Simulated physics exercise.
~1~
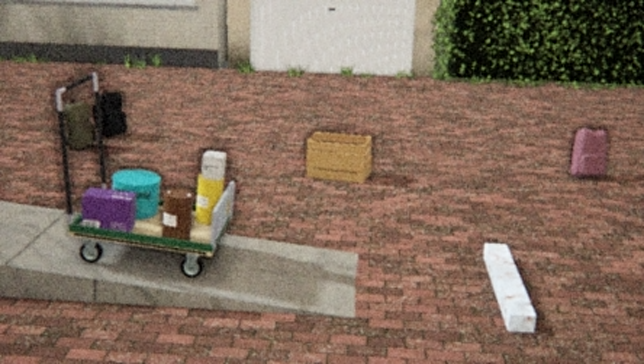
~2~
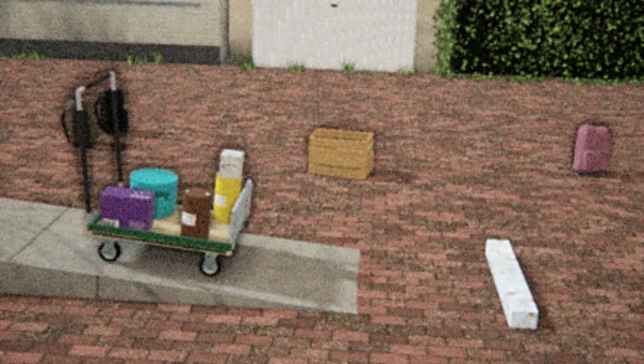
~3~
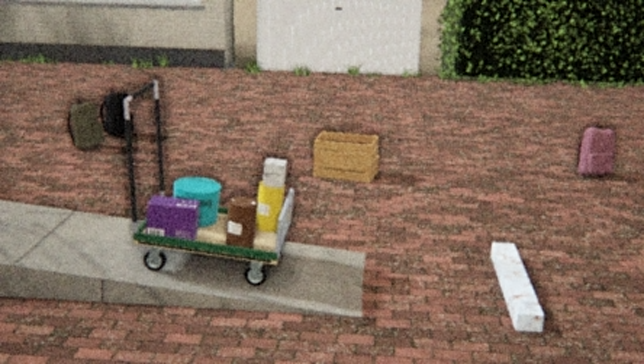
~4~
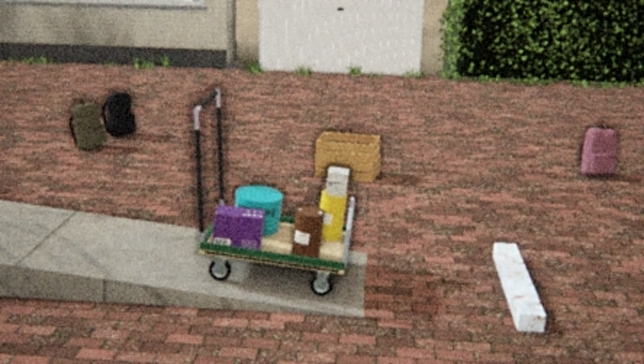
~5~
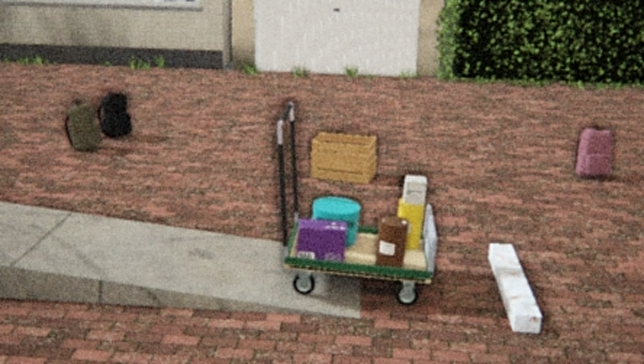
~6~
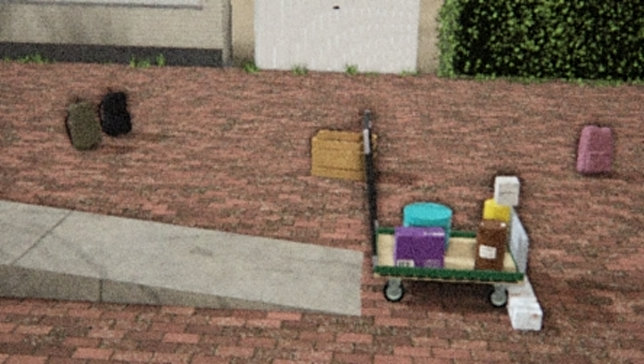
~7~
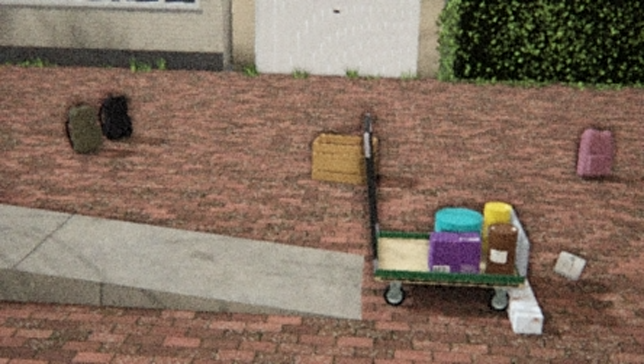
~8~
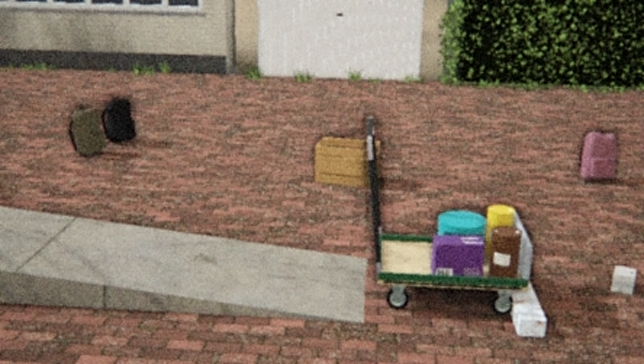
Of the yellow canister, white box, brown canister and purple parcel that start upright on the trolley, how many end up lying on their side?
Just one of them ends up on its side, the white box, which lies on the bricks to the right of the trolley.
